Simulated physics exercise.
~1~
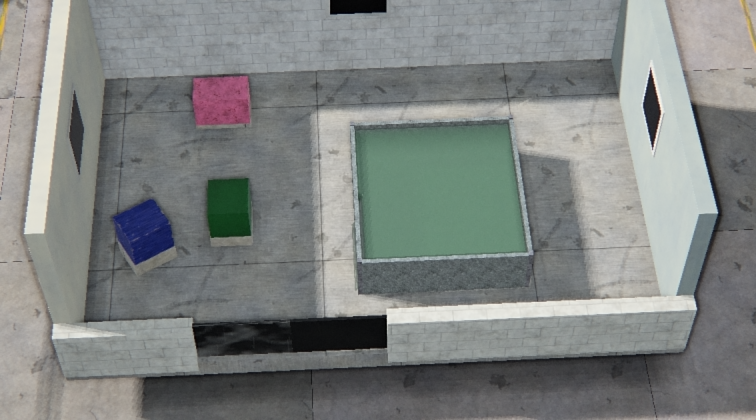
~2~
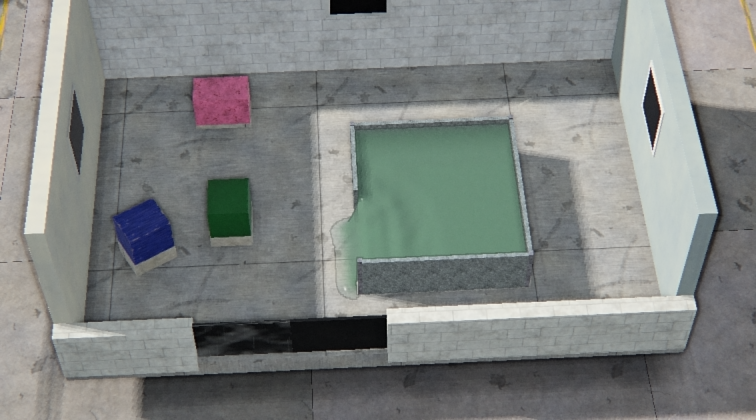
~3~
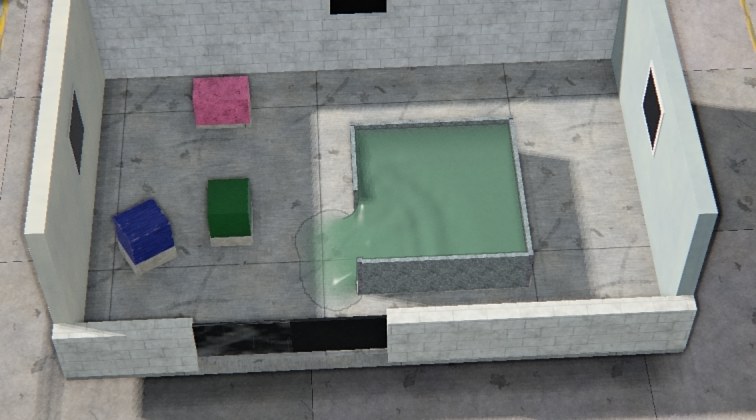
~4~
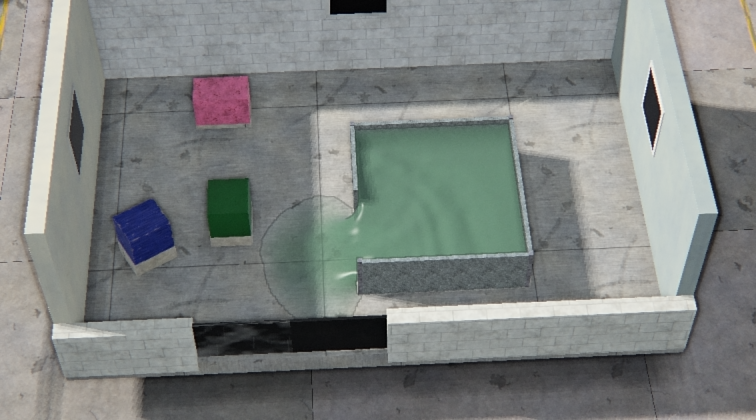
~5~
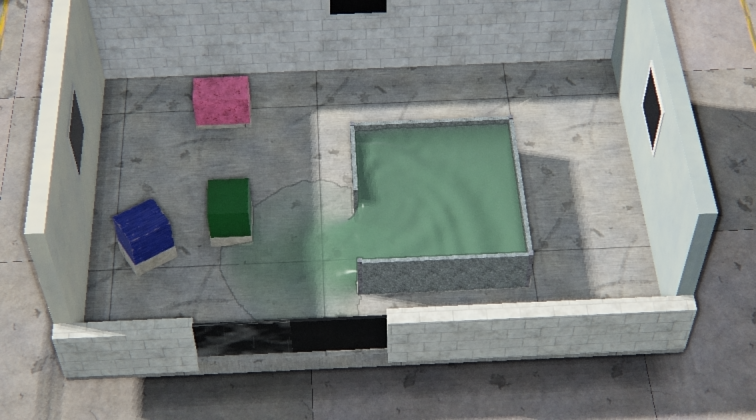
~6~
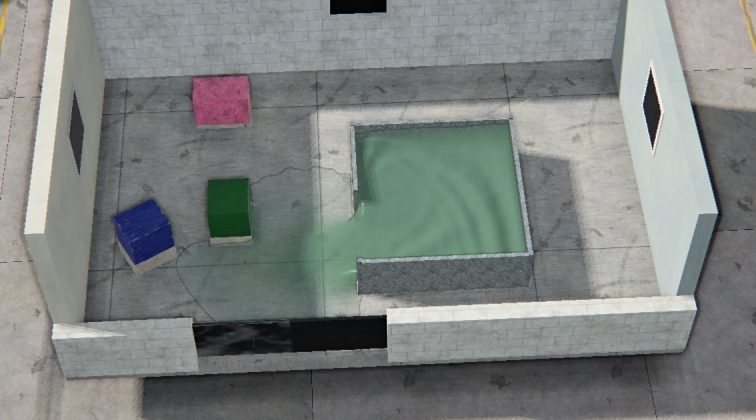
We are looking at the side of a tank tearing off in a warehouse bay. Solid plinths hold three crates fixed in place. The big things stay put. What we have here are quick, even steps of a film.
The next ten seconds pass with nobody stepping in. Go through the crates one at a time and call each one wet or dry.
The pink crate is wet. The green crate is wet. The blue crate is wet.
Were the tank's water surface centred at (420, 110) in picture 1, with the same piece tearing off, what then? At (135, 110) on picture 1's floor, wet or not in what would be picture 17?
Submerged.
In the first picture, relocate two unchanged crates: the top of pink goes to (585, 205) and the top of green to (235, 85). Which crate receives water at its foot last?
Last comes the pink crate.
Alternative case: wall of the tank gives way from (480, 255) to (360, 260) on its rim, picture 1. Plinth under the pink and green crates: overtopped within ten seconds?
As it turns out, the pink crate gets overtopped, and the green crate is left untouched.
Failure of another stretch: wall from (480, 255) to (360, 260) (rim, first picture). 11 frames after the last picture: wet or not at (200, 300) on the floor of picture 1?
Pretty sure it's in a puddle at that location.
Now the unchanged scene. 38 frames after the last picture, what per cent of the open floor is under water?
Estimate: Near 75 %.
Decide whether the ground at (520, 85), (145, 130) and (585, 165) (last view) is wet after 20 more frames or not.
First spot clear, second spot swamped, third spot clear.
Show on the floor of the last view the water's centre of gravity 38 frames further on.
I'd say around (297, 212).
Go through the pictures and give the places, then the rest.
The first frame shows the tank at (438, 190) is whole and still.
In the second frame, water pours out at (360, 245) and has run to (351, 293).
In the third frame, the front is at (307, 228), out from the gap at (360, 247).
In the fourth frame, water pours out at (360, 248) and has run to (266, 249).
In the fifth frame, water pours out at (360, 248) and has run to (228, 248).
In the sixth frame, the front is at (186, 276), out from the gap at (360, 248).
A moment on, water covers 25 % of the floor; the pink crate not reached, the green crate water round its plinth, the blue crate water round its plinth.
Next, water covers 40 % of the floor; the pink crate water round its plinth, the green crate water round its plinth, the blue crate water round its plinth.
Then, water covers 55 % of the floor; the pink crate water round its plinth, the green crate water round its plinth, the blue crate water round its plinth.
Later, water covers 75 % of the floor; the pink crate water round its plinth, the green crate water round its plinth, the blue crate water round its plinth.
In the end, water covers 100 % of the floor; the pink crate was topped, the green crate was topped, the blue crate was topped.
